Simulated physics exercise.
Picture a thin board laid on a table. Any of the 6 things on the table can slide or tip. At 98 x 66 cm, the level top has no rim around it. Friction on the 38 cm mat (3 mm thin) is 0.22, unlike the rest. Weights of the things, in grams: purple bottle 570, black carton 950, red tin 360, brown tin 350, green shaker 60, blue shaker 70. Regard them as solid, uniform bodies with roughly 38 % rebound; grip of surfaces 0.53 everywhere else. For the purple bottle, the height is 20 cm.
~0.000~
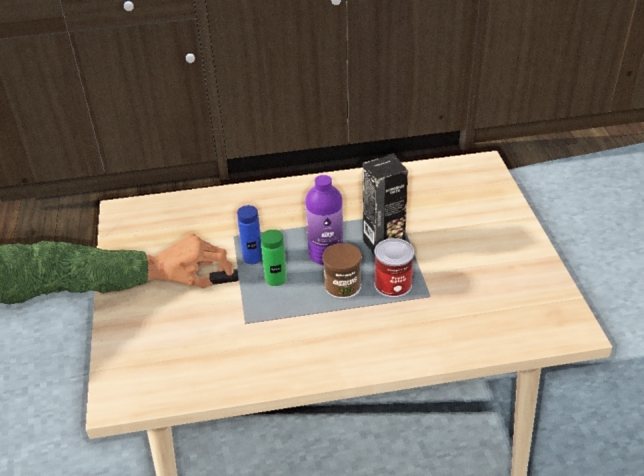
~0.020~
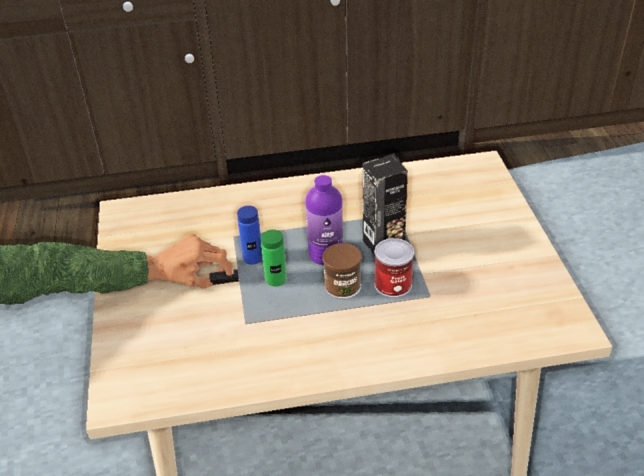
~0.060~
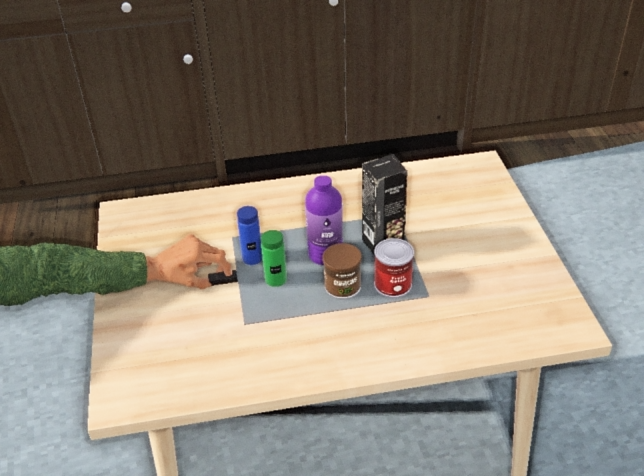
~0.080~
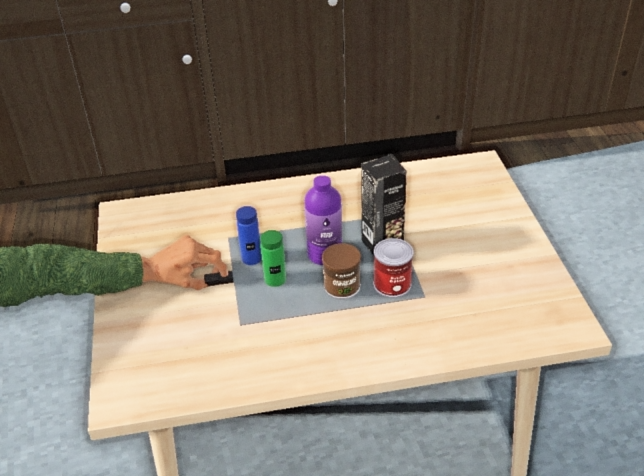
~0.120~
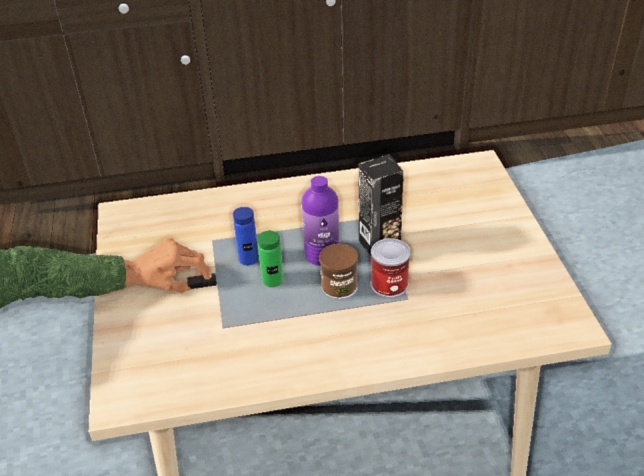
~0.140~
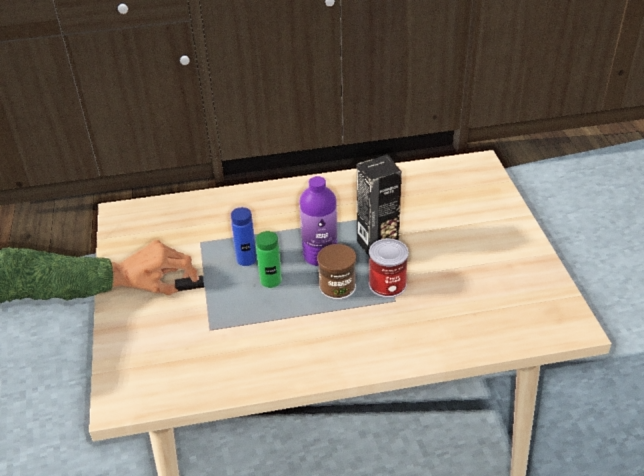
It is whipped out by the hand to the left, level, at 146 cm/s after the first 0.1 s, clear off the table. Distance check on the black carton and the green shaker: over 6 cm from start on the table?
Black carton: Where it was; green shaker: Not where it was.
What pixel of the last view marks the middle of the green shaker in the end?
It winds up close to (143, 292).
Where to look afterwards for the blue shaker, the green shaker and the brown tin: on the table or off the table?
Final state - the blue shaker ends out of bounds; the green shaker stays within bounds; the brown tin stays within bounds.
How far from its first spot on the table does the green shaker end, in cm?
Displacement: Approx. 28 cm.
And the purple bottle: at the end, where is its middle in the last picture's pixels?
Around (288, 225).
After 0.34 s, mat pulled 36 cm; green shaker slid 10 cm near (227, 266); black carton slid 3 cm near (370, 209); purple bottle leaning 5°.
After 0.64 s, mat pulled 80 cm; green shaker on its side near (150, 290); black carton slid 2 cm near (373, 209); blue shaker leaning 54°.
After 1.14 s, mat pulled 92 cm; blue shaker now off the table; green shaker on its side near (143, 293); black carton slid 2 cm near (372, 209).
By the end (1.6 s), off the table, blue shaker; tipped over on the table, green shaker; not toppled but over 6 cm from the start, purple bottle and brown tin; the other 2 in place, give or take 6 cm. Seen from the same camera at the end, black carton near (372, 209), green shaker near (143, 293).
